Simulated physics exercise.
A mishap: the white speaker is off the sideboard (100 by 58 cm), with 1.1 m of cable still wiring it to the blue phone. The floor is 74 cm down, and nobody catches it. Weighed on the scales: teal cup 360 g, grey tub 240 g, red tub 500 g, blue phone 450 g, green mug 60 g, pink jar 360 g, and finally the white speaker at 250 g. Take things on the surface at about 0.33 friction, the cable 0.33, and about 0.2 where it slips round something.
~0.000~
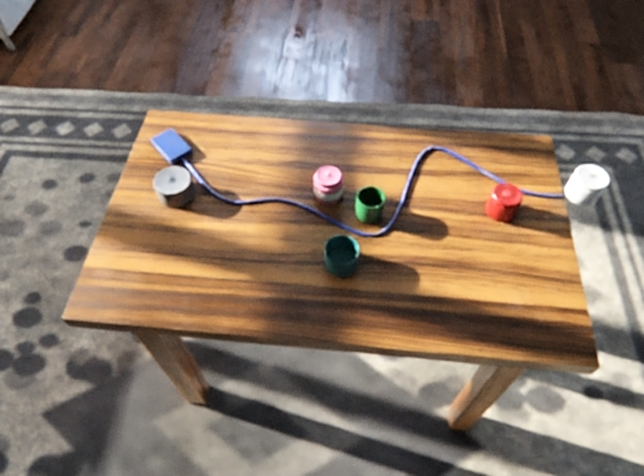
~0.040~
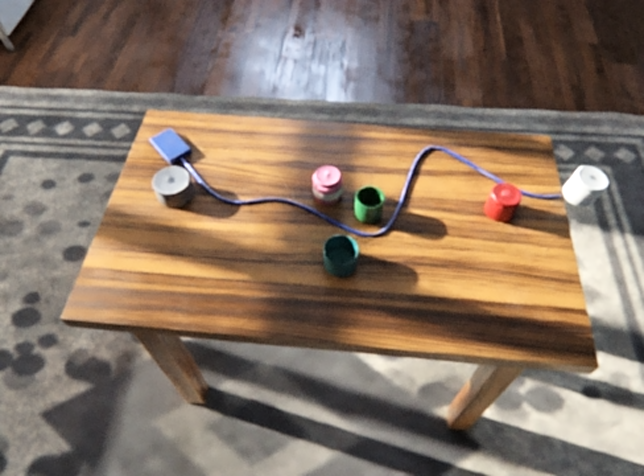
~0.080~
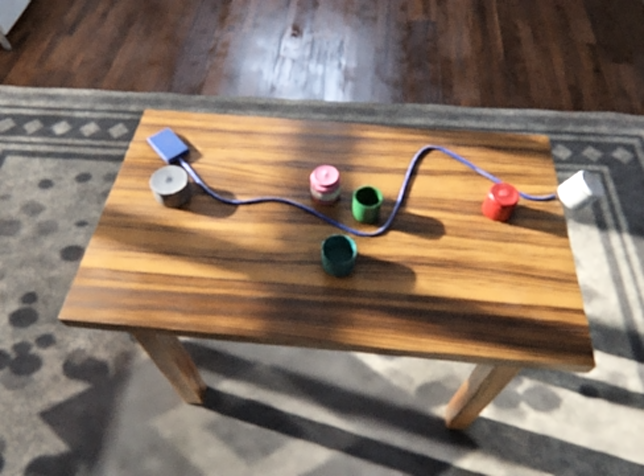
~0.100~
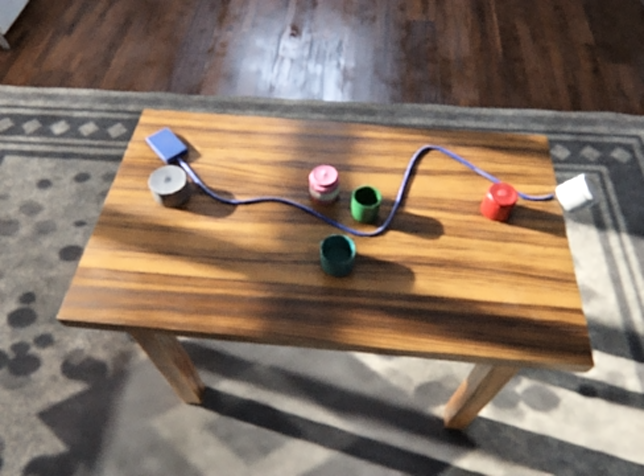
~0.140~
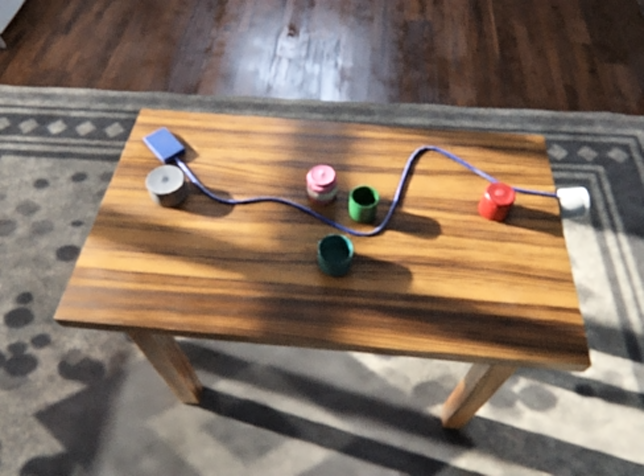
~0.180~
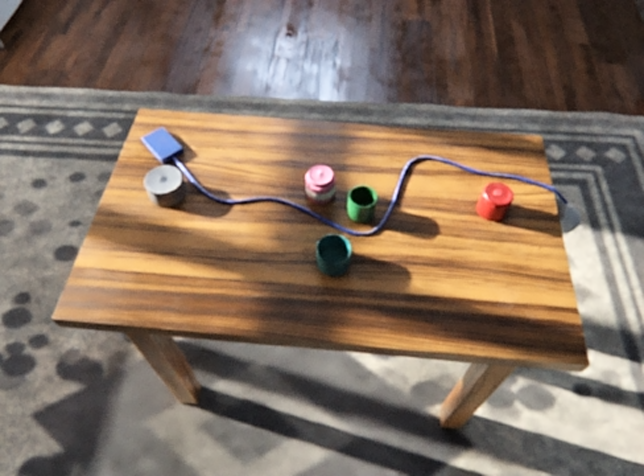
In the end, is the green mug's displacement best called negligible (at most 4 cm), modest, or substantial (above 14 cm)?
Watch, it'll budge a whole lot.
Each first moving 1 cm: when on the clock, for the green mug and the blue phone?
Green mug: 0.30 s; blue phone: 0.36 s.
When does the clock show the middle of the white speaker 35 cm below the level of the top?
It happens at 0.55 seconds on the clock.
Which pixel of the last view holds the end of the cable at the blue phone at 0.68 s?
It sits close to (200, 158) in the last view.
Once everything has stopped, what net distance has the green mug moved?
No figure to give - the green mug goes over the edge.
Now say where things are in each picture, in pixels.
Green mug (371, 197); cable runs through (426, 150) (394, 220) (306, 208) (212, 192), in the first frame.
White speaker (591, 178); cable runs through (393, 220) (211, 192), in the second frame.
White speaker (581, 191); cable runs through (391, 220) (209, 192), in the third frame.
White speaker (578, 195); cable runs through (390, 219) (208, 192), in the fourth frame.
White speaker (570, 204); cable runs through (387, 219) (206, 192), in the fifth frame.
Green mug (363, 196); cable runs through (525, 180) (428, 158) (386, 219) (298, 207) (204, 191), in the sixth frame.
After 0.4 s, the cable's tail end at (195, 157); green mug 16 cm off its start, white speaker over the edge, blue phone 4 cm off its start.
After 0.7 s, the cable's tail end at (200, 158); green mug 30 cm off its start, white speaker over the edge, blue phone 5 cm off its start.
After 0.9 s, the cable's tail end at (204, 160); green mug over the edge, blue phone 6 cm off its start at (185, 150), white speaker over the edge.
After 1.2 s, the cable's tail end at (209, 162); green mug over the edge, blue phone 7 cm off its start, white speaker over the edge.
After 2.4 s, the cable's tail end at (209, 162); green mug over the edge, blue phone 7 cm off its start at (190, 151), white speaker over the edge.
